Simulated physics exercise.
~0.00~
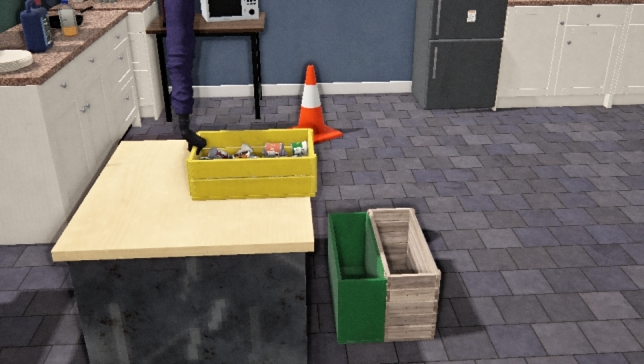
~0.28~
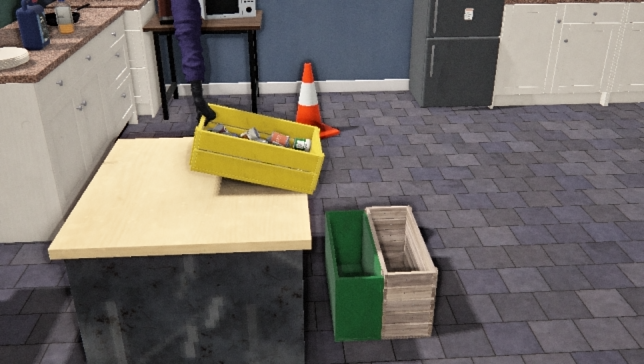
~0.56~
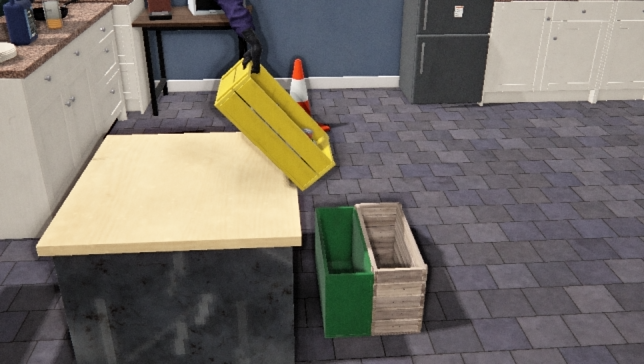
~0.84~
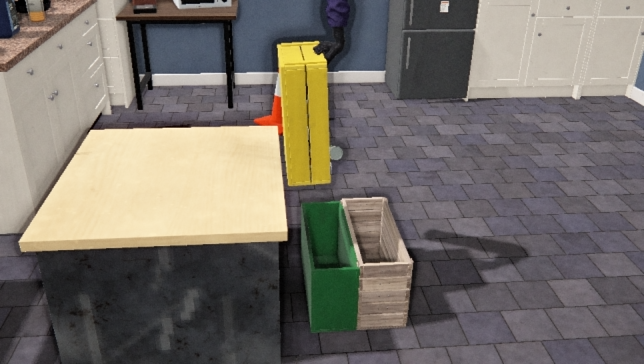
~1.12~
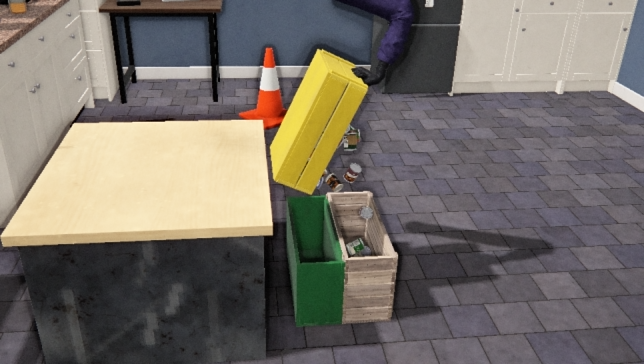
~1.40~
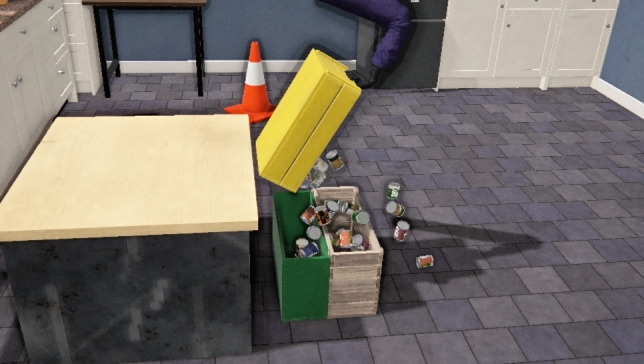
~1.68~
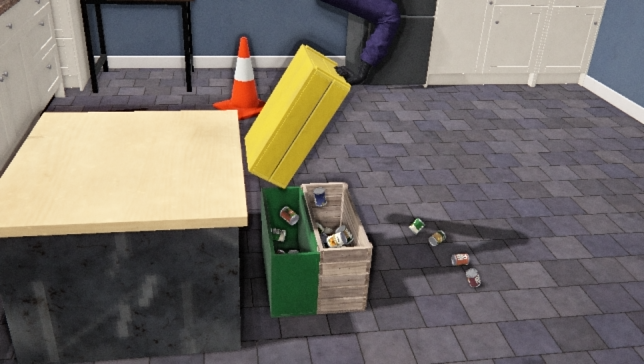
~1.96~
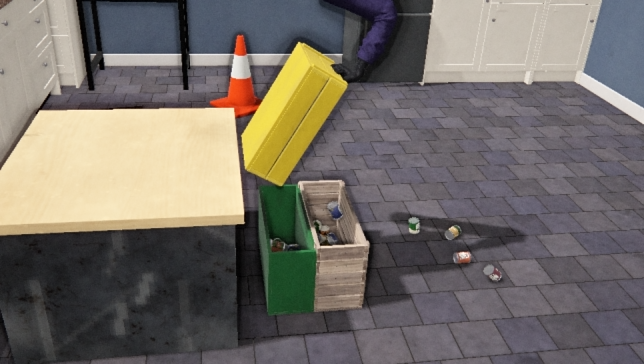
In the video, a purple-sleeved arm lifts a yellow crate of small tins off a bench and tips it over a green tote and a wooden bin. The tins tumble out, most landing in the wooden bin, some in the tote, and four on the floor beyond.
